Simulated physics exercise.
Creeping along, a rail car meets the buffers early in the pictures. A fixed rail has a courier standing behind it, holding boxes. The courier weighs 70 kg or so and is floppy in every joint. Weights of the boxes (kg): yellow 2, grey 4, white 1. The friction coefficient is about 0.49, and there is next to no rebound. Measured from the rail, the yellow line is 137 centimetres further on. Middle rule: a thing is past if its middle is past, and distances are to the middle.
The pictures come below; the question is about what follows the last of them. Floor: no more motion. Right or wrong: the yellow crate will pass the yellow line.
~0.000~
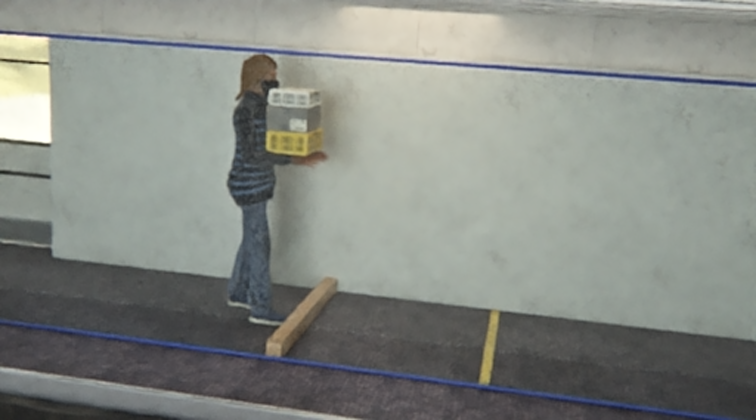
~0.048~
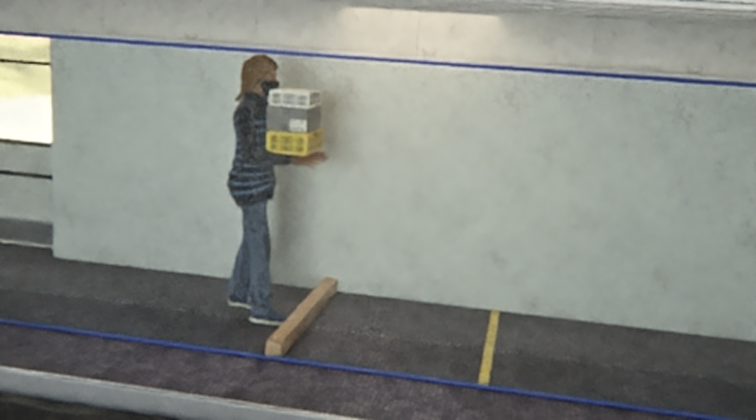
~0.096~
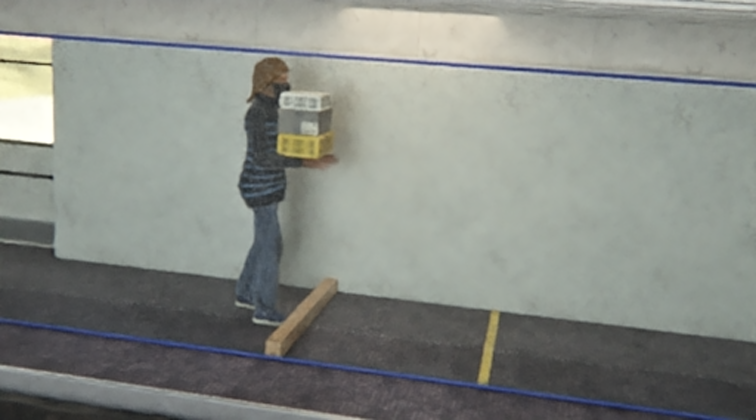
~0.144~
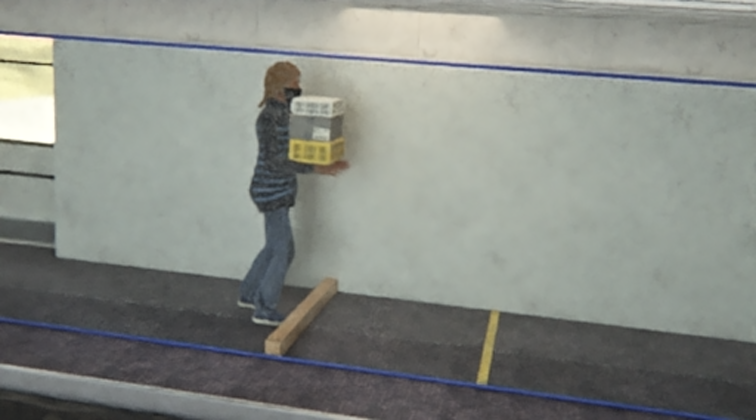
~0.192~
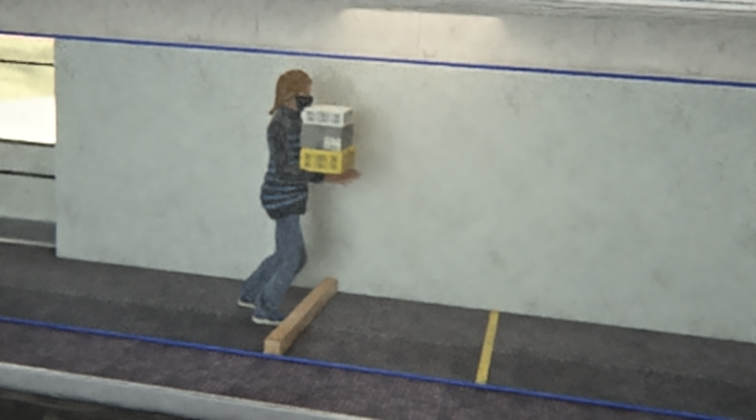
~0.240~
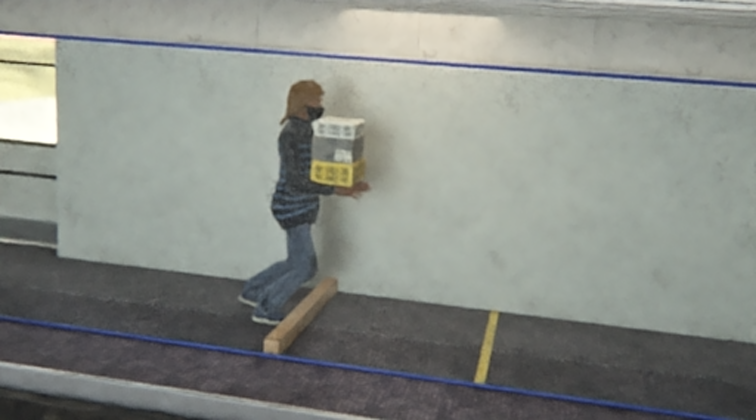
Wrong.
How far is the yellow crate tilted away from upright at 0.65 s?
I'd put it at roughly 5°.
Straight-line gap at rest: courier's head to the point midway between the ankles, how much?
Head and ankle midpoint end up around 100 centimetres apart.
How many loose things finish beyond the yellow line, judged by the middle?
By my count, 2 of them.
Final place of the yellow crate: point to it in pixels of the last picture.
In the last picture it ends at roughly (455, 330).
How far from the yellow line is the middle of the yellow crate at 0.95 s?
Measured short of the mark: Approx. 30 cm.
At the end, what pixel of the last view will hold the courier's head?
Somewhere near (487, 304) in the last picture.
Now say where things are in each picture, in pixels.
Yellow crate (295, 140), white crate (296, 97), courier's head (257, 87), yellow line (487, 368), in the first frame.
Yellow crate (295, 140), white crate (296, 98), courier's head (257, 87), in the second frame.
Yellow crate (307, 143), white crate (307, 100), courier's head (268, 90), in the third frame.
Yellow crate (318, 149), white crate (319, 106), courier's head (279, 94), in the fourth frame.
Yellow crate (329, 158), white crate (329, 115), courier's head (291, 102), in the fifth frame.
Yellow crate (339, 170), white crate (340, 128), courier's head (302, 112), yellow line (483, 367). Everything loose set off at about 1.7 m/s, in the sixth frame.
After 0.45 s the yellow crate is 74 cm short of the yellow line, tilted 15°, near (388, 253) in the last picture's view.
After 0.65 s the yellow crate is 41 cm short of the yellow line, tilted 5°, near (430, 326) in the last picture's view; the white crate 22 cm short of the yellow line, tilted 10°.
After 0.95 s the yellow crate is 32 cm short of the yellow line, tilted 0°, near (442, 330) in the last picture's view; the white crate 54 cm past the yellow line, tilted 175°.
Final state at 2.9 s, yellow crate stops short of the yellow line; grey parcel crosses the yellow line; white crate crosses the yellow line; courier's head stops short of the yellow line.
